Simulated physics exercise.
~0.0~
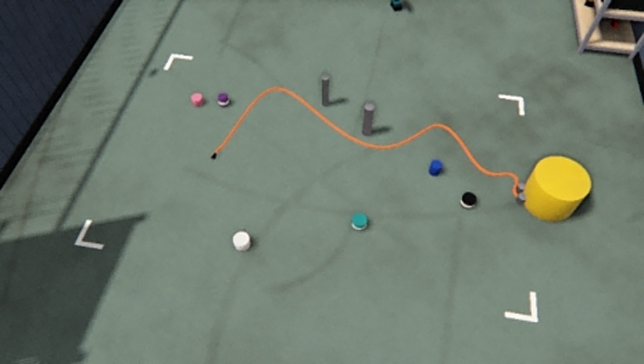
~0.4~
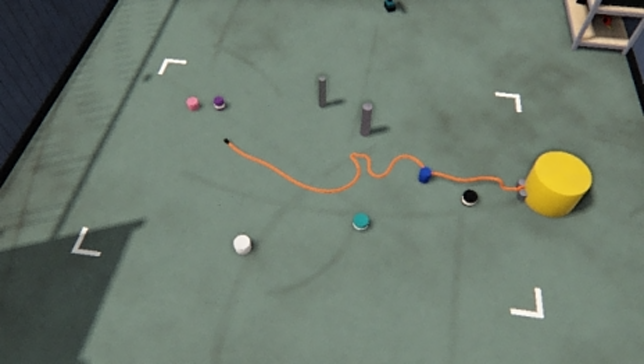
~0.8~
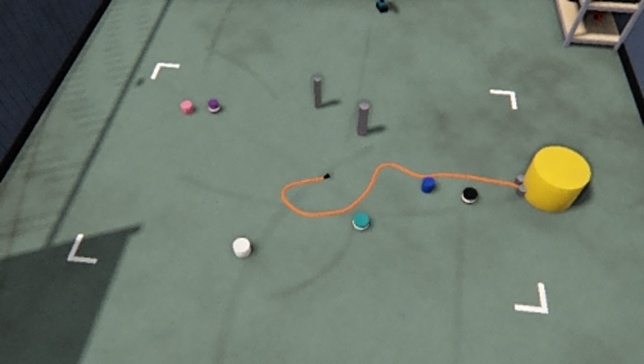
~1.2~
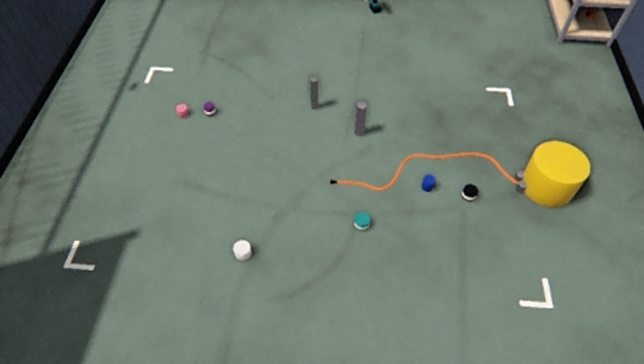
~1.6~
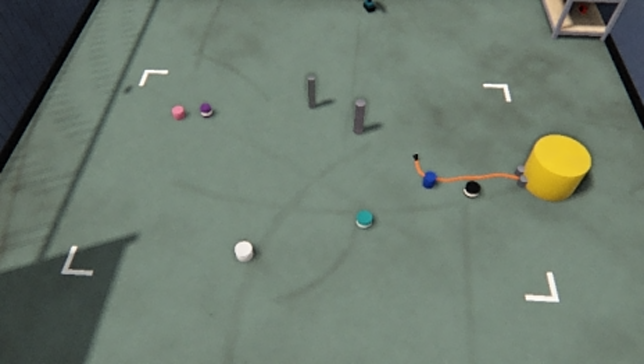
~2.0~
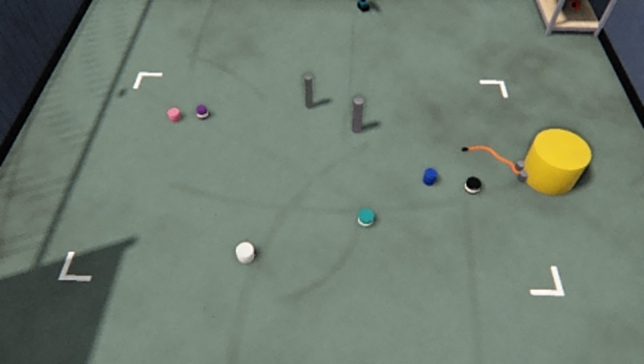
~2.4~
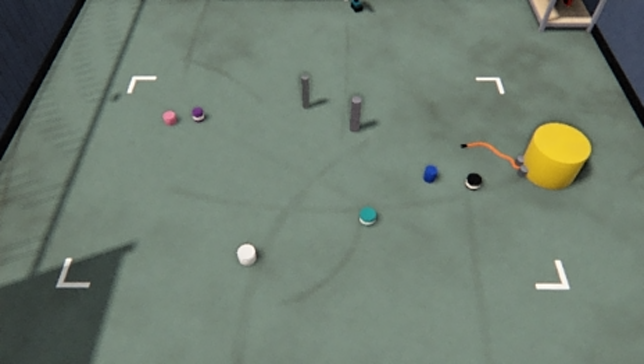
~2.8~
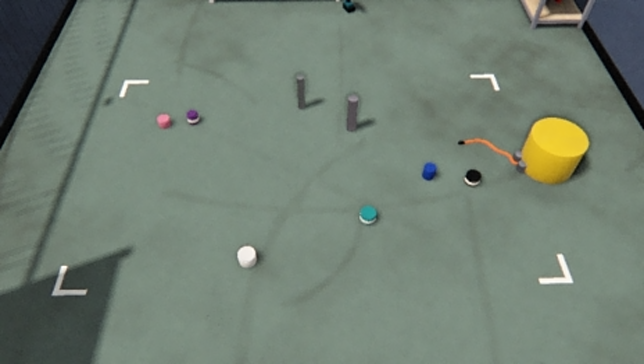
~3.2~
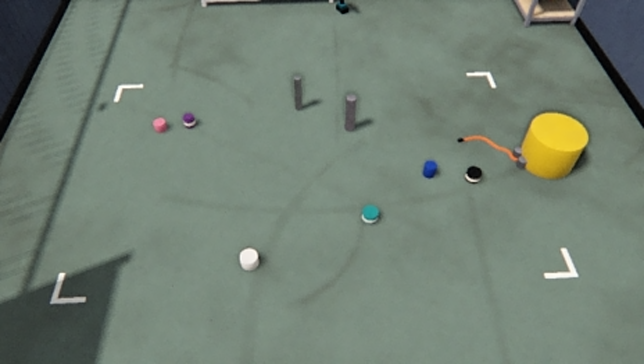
On a green workshop floor dotted with small coloured containers and two grey posts, an orange lead is drawn rightward toward a yellow reel, sweeping past the posts and nudging the blue tub slightly, until only a short length remains sticking out beside the reel.
